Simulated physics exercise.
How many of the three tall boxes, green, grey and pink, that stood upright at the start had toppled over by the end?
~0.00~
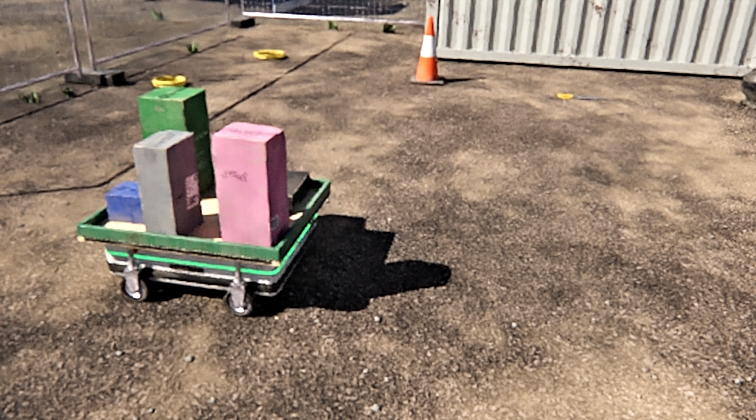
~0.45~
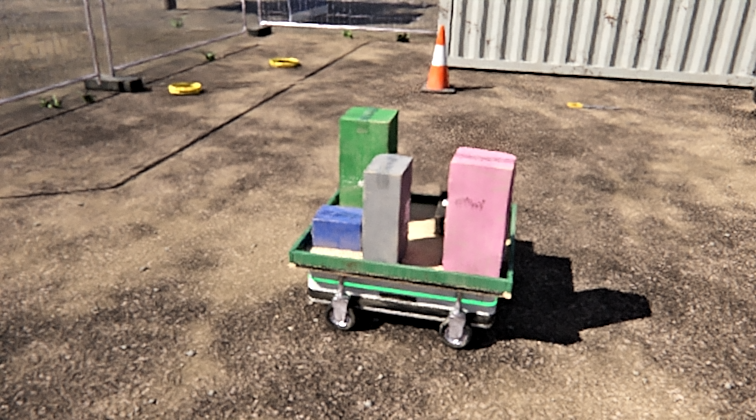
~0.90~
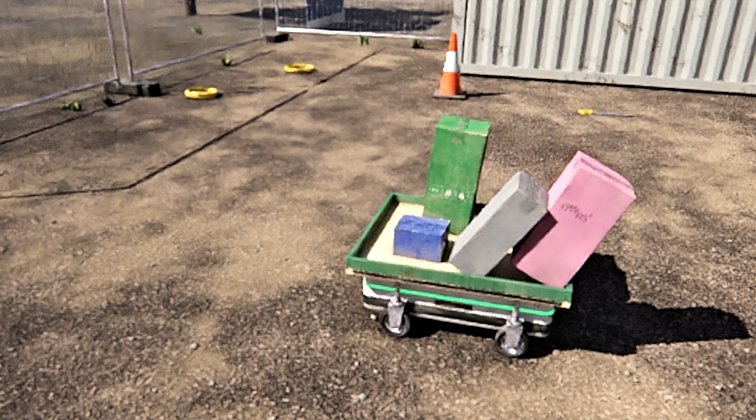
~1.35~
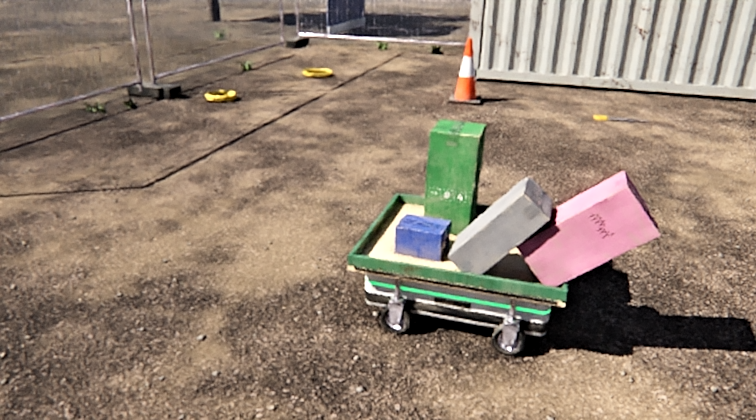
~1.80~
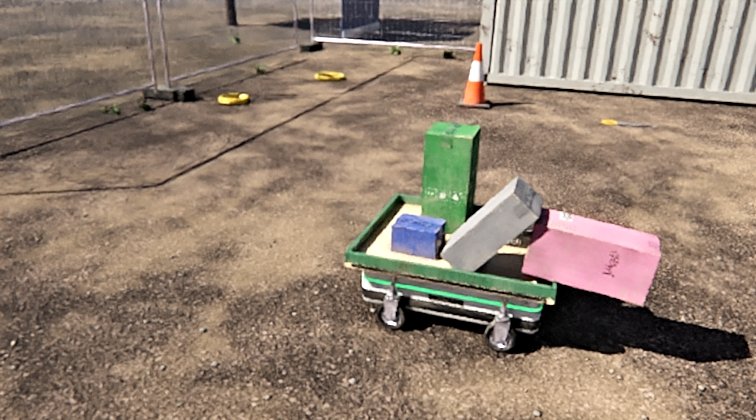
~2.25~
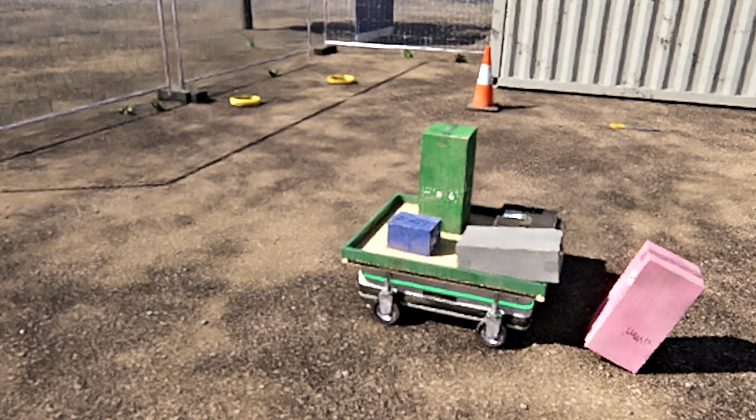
Two of them toppled. The grey box fell onto its side on the deck, and the pink box tipped over and went off the cart.
A low cart with a green rim rolled to the right across the gravel and stopped, and its tall pink and grey boxes tipped forward. The pink one tumbled off onto the ground, the grey one fell flat on the deck, and the green one stayed upright.
